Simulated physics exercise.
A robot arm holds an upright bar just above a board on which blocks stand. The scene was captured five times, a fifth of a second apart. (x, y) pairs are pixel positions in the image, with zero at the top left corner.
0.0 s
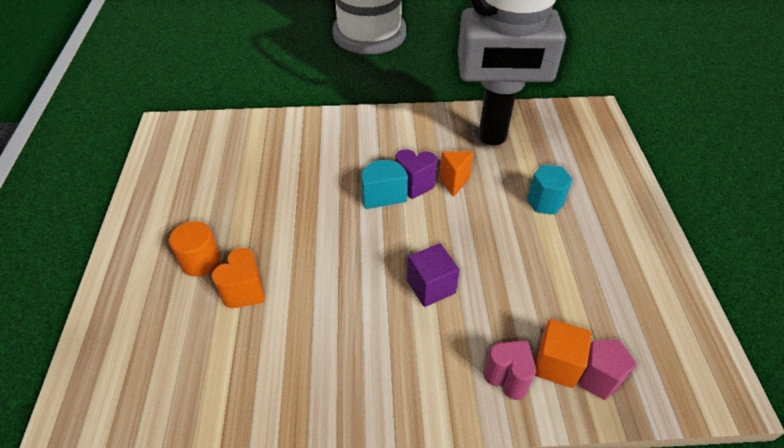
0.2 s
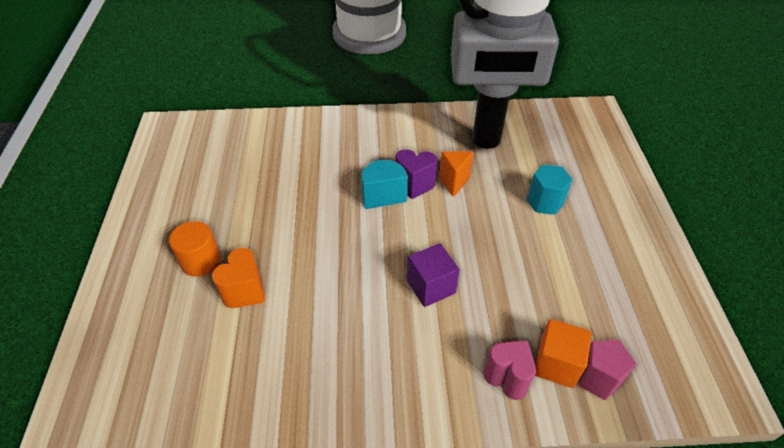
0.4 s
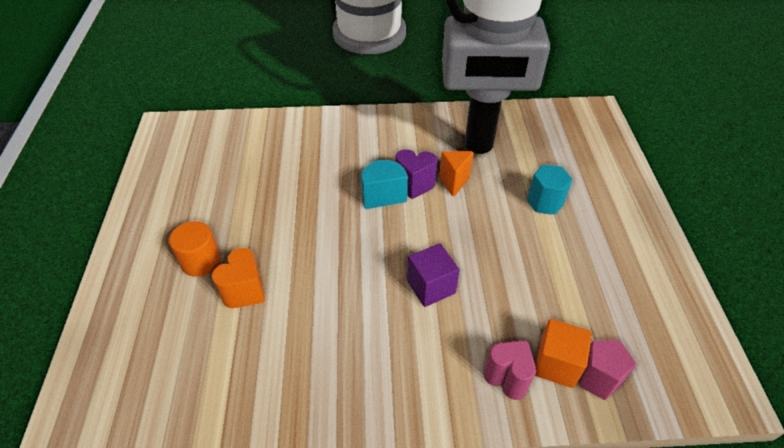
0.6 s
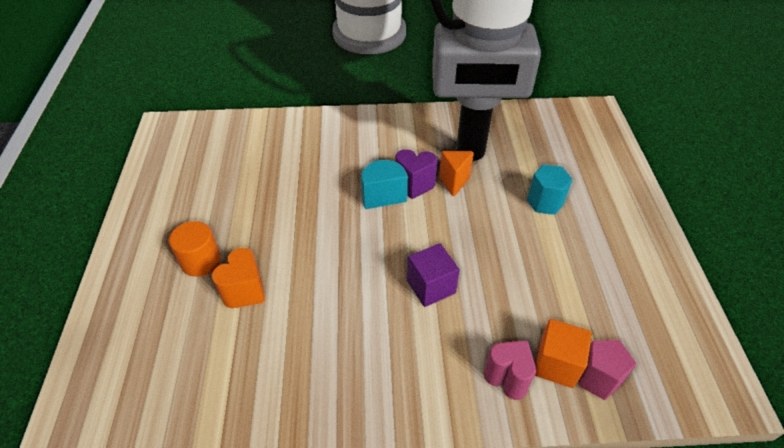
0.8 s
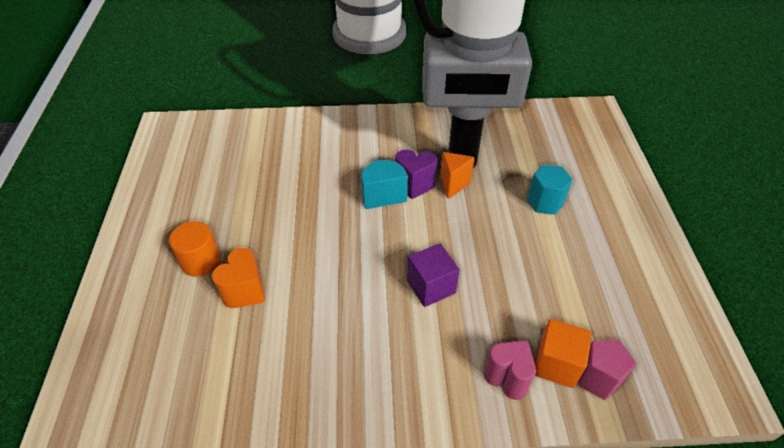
Robot arm moving its upright black bar slightly left and nearer across a striped wooden board, closing in beside an orange triangular block.
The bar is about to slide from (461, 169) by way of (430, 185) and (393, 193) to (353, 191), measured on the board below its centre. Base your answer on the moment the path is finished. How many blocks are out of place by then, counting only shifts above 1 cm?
3 or more blocks.
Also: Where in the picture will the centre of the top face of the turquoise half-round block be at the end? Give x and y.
Its top middle: (283, 195).
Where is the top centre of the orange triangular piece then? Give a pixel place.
The middle of its upper face should be somewhere near (444, 176).
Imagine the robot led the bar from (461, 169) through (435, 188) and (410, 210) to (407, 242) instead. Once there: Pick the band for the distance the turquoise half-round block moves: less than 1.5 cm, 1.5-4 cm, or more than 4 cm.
Distance: Above 4 cm.
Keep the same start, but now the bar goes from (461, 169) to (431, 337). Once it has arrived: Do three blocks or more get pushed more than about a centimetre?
Going by the path, no.
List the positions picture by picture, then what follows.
In the first frame, lower end of the bar at (493, 136), tops of blocks, turquoise half-round block at (383, 171), purple heart at (416, 159), orange triangular piece at (457, 157).
In the second frame, bar at (486, 140), blocks as before.
In the third frame, bar at (479, 145), blocks as before.
In the fourth frame, bar at (471, 152), blocks as before.
In the fifth frame, bar at (462, 161), turquoise half-round block at (383, 171), purple heart at (416, 159), orange triangular piece at (456, 160).
What follows on the original path. One third of the way, bar at (430, 177); turquoise half-round block at (361, 177); purple heart at (395, 166); orange triangular piece at (444, 176), turned 40° anticlockwise.
Two thirds of the way, bar at (391, 185); turquoise half-round block at (319, 185); purple heart at (354, 175); orange triangular piece at (444, 176), turned 40° anticlockwise.
At the end, bar at (352, 183); turquoise half-round block at (283, 195); purple heart at (315, 178); orange triangular piece at (444, 176), turned 40° anticlockwise.
